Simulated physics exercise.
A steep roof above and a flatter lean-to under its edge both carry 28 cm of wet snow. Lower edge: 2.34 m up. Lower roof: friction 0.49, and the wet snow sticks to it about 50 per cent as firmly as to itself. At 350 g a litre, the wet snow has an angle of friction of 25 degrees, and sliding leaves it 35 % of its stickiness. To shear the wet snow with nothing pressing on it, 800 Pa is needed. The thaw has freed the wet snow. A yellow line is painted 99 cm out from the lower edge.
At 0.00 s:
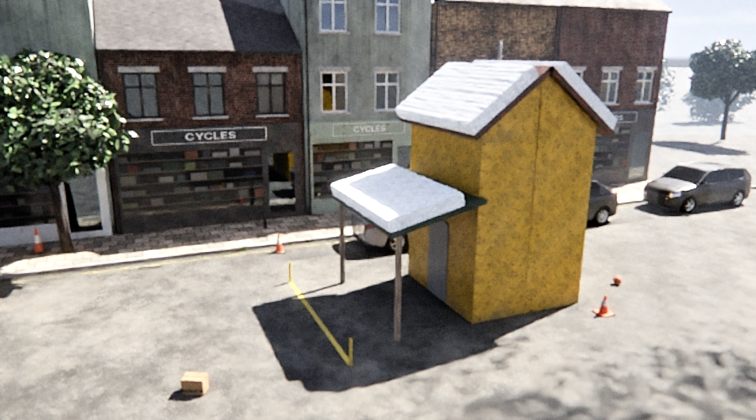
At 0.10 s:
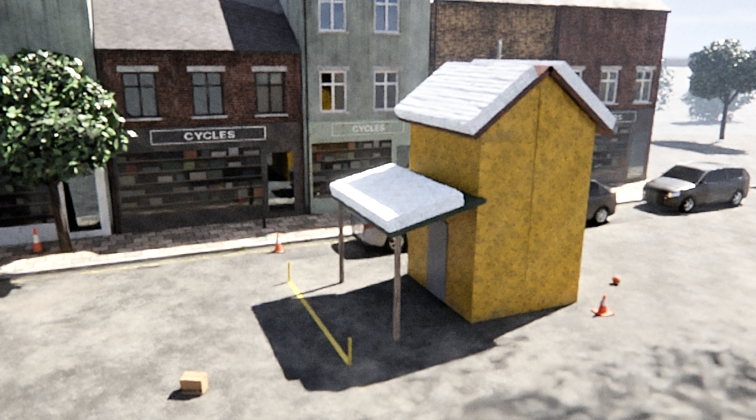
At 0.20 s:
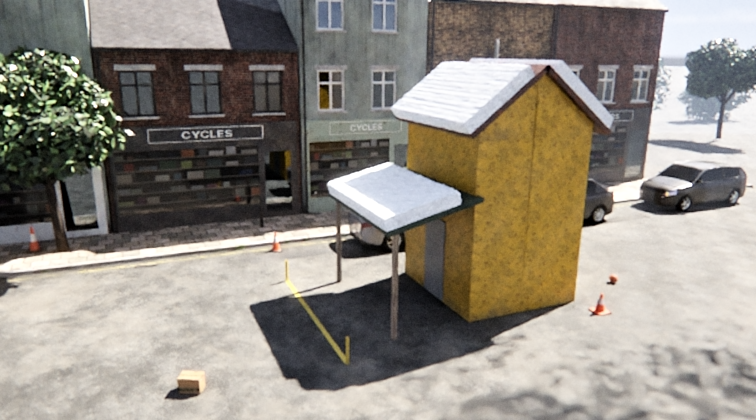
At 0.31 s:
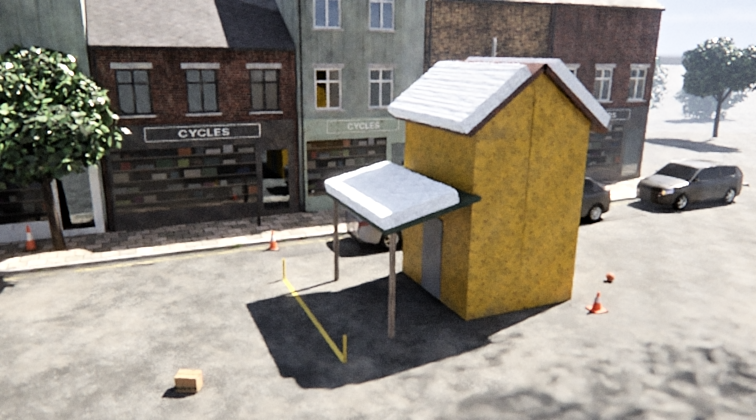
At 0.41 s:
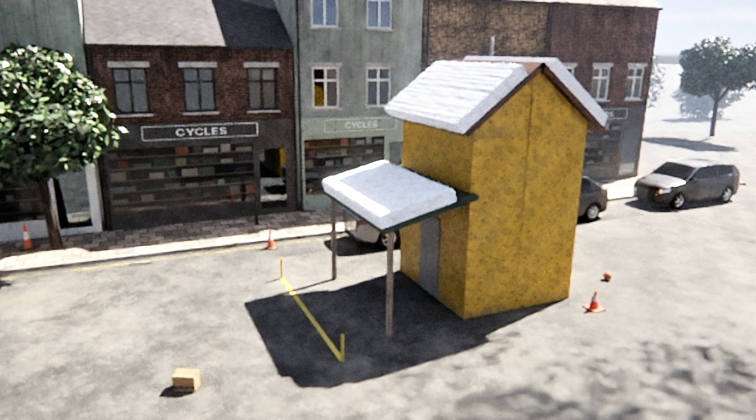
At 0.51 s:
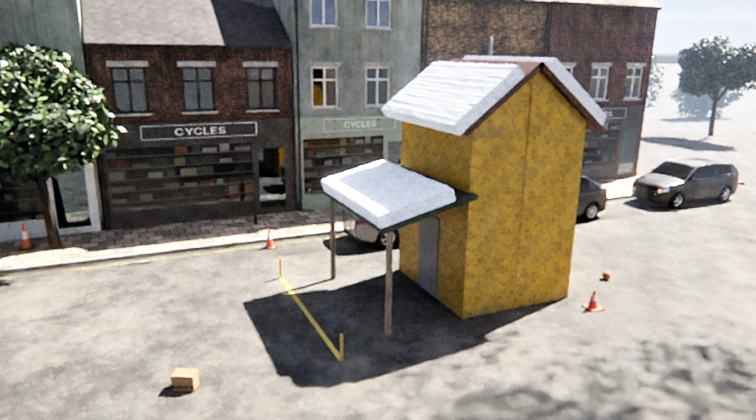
A narrow yellow building with a steep snow-covered roof stands in a grey street, seen from above, with brick and grey-green shopfronts behind it. A white-topped lean-to on thin posts juts from its left side over a yellow ground line, with a small box, orange cones, a leafy tree and dark cars around. The view drifts very slightly, while the snow shows barely any movement on the roofs.
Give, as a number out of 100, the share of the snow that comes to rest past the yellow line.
0 out of 100.
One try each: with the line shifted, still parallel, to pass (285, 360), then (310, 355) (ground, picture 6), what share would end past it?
Respectively 0 percent and 0 percent would end past it.
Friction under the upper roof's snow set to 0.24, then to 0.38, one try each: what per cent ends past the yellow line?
Try 1: 30 %; try 2: 20 %.
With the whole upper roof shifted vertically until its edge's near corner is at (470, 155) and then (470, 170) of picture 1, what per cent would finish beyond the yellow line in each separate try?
Try 1: Near 0 %; try 2: Near 0 %.
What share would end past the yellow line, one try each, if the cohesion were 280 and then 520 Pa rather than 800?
20 in a hundred, followed by 8 in a hundred.
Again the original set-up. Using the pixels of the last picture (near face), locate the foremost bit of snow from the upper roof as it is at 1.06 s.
(431, 192) or thereabouts.
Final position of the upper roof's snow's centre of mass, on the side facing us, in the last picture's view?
Centre: Approx. (417, 194) px, near face.
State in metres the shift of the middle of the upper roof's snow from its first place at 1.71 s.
It is around 1.8 m from where it started.
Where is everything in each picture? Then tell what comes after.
Front end of the wet snow at (473, 133), in the first frame.
Front end of the wet snow at (472, 133), its middle shifted 5 mm, in the second frame.
Front end of the wet snow at (470, 119), its middle shifted 2.0 cm, 1 % of it past the upper edge, in one piece, in the third frame.
Front end of the wet snow at (466, 132), its middle shifted 4.4 cm, 3 % of it past the upper edge, in one piece, in the fourth frame.
Front end of the wet snow at (462, 119), its middle shifted 8.1 cm, 5 % of it past the upper edge, in one piece, in the fifth frame.
Front end of the wet snow at (459, 129), its middle shifted 13 cm, 8 % of it past the upper edge, in one piece, in the sixth frame.
By 1.06 s, none is below the lower edge and 0 % is past the line.
By 1.71 s, none is below the lower edge and 0 % is past the line.
By 2.35 s, none is below the lower edge and 0 % is past the line.
By 3.00 s, none is below the lower edge and 0 % is past the line.
By 3.10 s, at the end, none is below the lower edge and 0 % is past the line.
